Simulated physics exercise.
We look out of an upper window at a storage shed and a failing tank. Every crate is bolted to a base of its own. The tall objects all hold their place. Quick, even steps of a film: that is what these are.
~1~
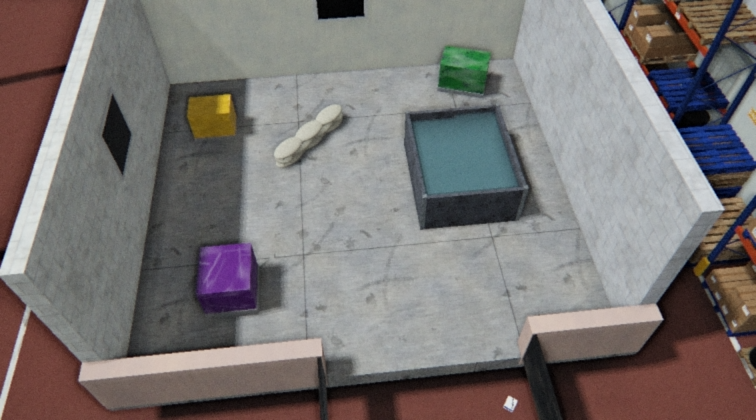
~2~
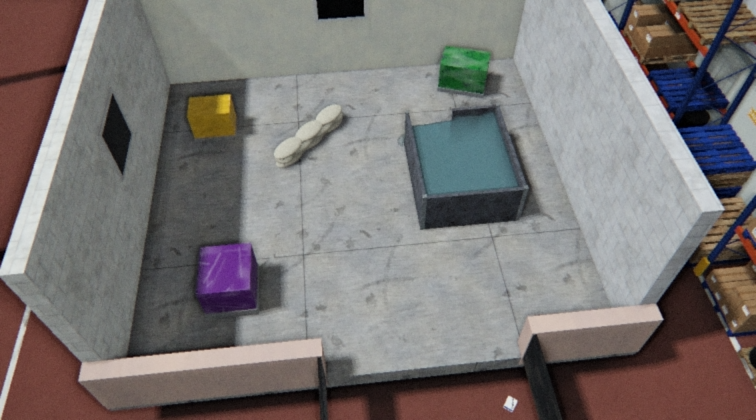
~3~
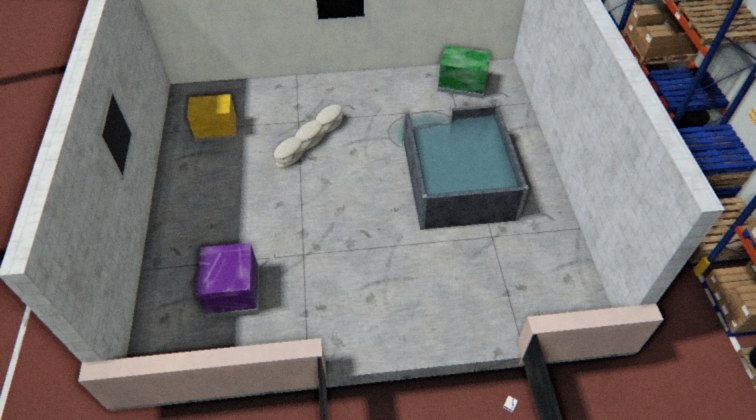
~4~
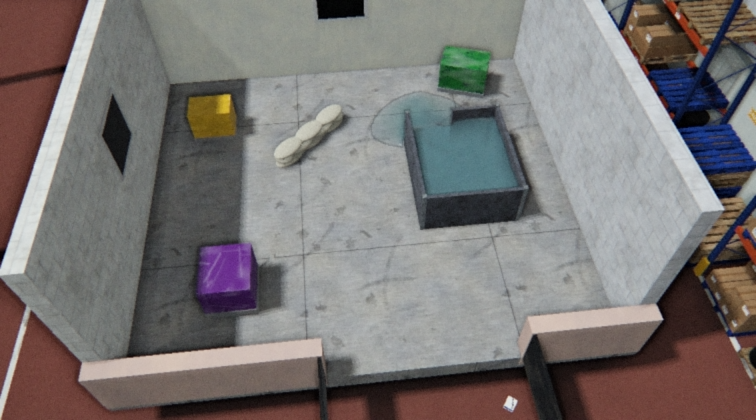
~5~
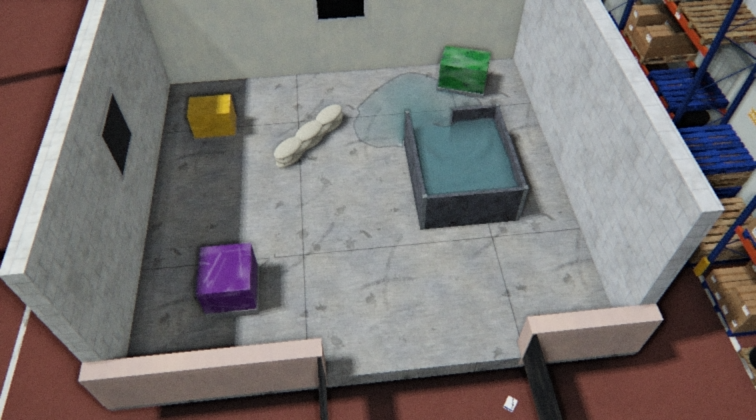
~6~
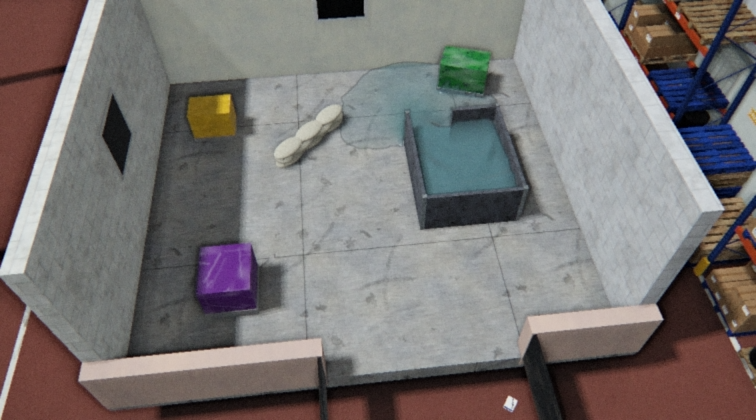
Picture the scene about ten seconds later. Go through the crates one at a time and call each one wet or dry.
The yellow crate is wet. The green crate is wet. The purple crate is dry.
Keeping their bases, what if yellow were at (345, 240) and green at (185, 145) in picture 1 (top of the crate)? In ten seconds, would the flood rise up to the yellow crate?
Result for yellow: Untouched.
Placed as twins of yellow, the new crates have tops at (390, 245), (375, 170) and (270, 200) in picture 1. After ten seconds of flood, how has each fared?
Order as asked: Unflooded / unflooded / unflooded.
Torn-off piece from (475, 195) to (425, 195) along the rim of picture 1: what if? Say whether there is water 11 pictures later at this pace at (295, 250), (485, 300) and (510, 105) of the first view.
One after the other: Dry, flooded, not flooded.
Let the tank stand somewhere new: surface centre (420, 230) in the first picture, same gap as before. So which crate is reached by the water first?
I say the one in green.
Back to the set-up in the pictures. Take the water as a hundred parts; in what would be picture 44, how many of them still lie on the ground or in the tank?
Some 100 per cent.
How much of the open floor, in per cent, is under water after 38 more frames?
Near 65 in a hundred.
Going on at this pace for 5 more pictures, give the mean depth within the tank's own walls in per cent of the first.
Around 66 percent, give or take.
A moment on, water covers 15 % of the floor; the yellow crate not reached, the green crate water round its plinth, the purple crate not reached.
Next, water covers 25 % of the floor; the yellow crate not reached, the green crate water round its plinth, the purple crate not reached.
Then, water covers 40 % of the floor; the yellow crate water round its plinth, the green crate water round its plinth, the purple crate not reached.
Later, water covers 65 % of the floor; the yellow crate water round its plinth, the green crate water round its plinth, the purple crate water round its plinth.
In the end, water covers 90 % of the floor; the yellow crate was topped, the green crate was topped, the purple crate stayed above the water.
